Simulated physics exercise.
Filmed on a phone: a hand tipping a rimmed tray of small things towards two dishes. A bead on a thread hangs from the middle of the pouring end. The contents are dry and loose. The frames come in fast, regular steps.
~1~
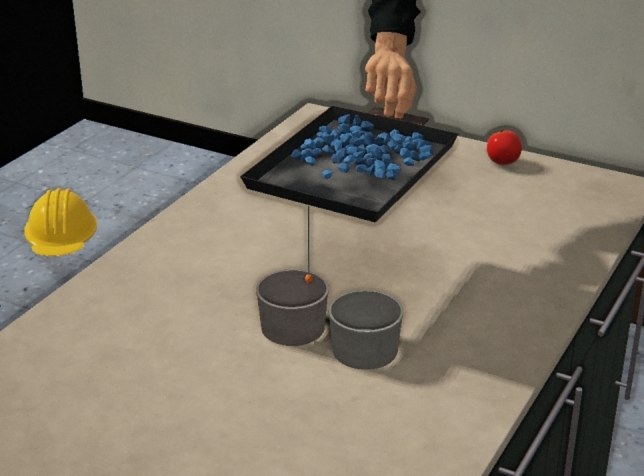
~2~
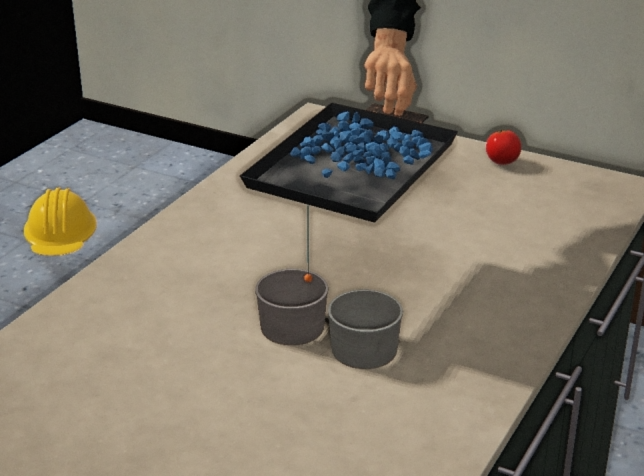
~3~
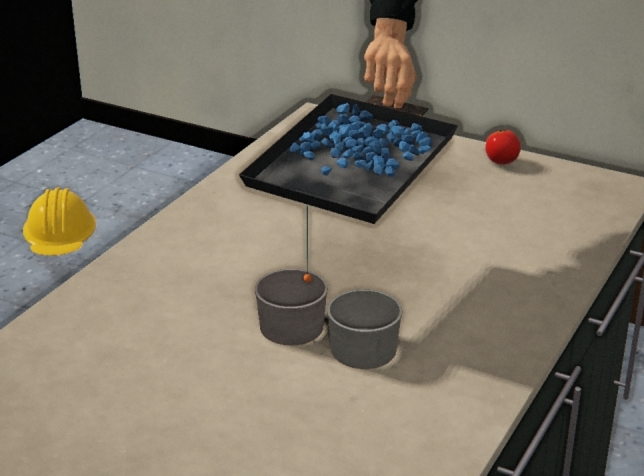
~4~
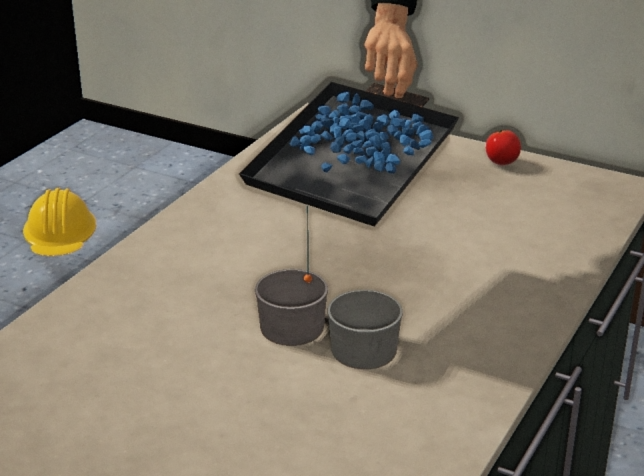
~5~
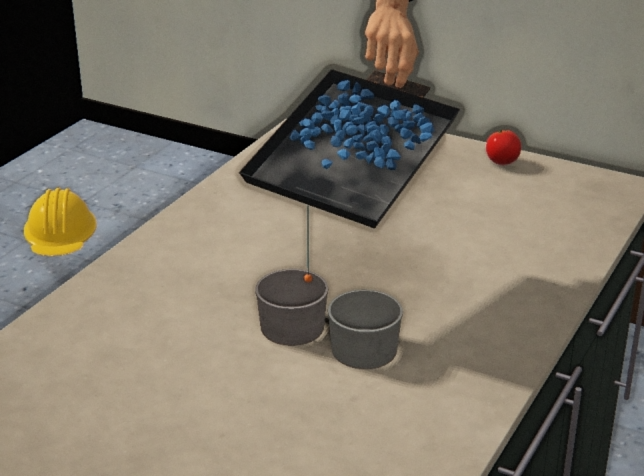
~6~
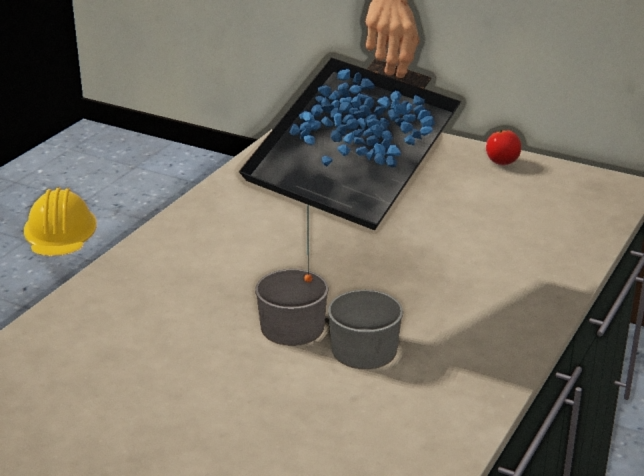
A hand raising the back of a black tray of blue stones above two grey dishes, its front edge dipping slightly rightward.
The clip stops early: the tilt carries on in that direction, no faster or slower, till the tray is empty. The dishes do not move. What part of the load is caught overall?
In the dishes lies more than half of it.
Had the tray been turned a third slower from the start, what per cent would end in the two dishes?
About 70 per cent.
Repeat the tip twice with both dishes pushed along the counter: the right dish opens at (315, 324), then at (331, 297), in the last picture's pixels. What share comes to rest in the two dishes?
Roughly 30 per cent, and 10 per cent.
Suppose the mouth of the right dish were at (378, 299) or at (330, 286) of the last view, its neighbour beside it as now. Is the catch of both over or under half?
In turn: Under half; under half.
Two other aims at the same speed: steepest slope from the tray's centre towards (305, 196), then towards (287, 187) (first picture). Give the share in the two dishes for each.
Roughly 20 per cent, and 10 per cent.
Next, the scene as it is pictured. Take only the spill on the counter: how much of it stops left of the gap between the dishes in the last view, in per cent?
Close to 50 per cent.
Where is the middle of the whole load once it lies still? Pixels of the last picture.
Close to (359, 350).
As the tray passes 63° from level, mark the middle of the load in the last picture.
At about (354, 208).
Soon, tray tipped steeply; most on the tray; a small part in the air.
A while on, tray tipped past a quarter turn; about a quarter on the tray; about a third in the right dish; about a third outside both; a small part in the air.
Towards the end, tray tipped past a quarter turn; about two thirds in the right dish; about a third outside both.
Finally, tray tipped past a quarter turn; about two thirds in the right dish; none in the left dish; about a third outside both.
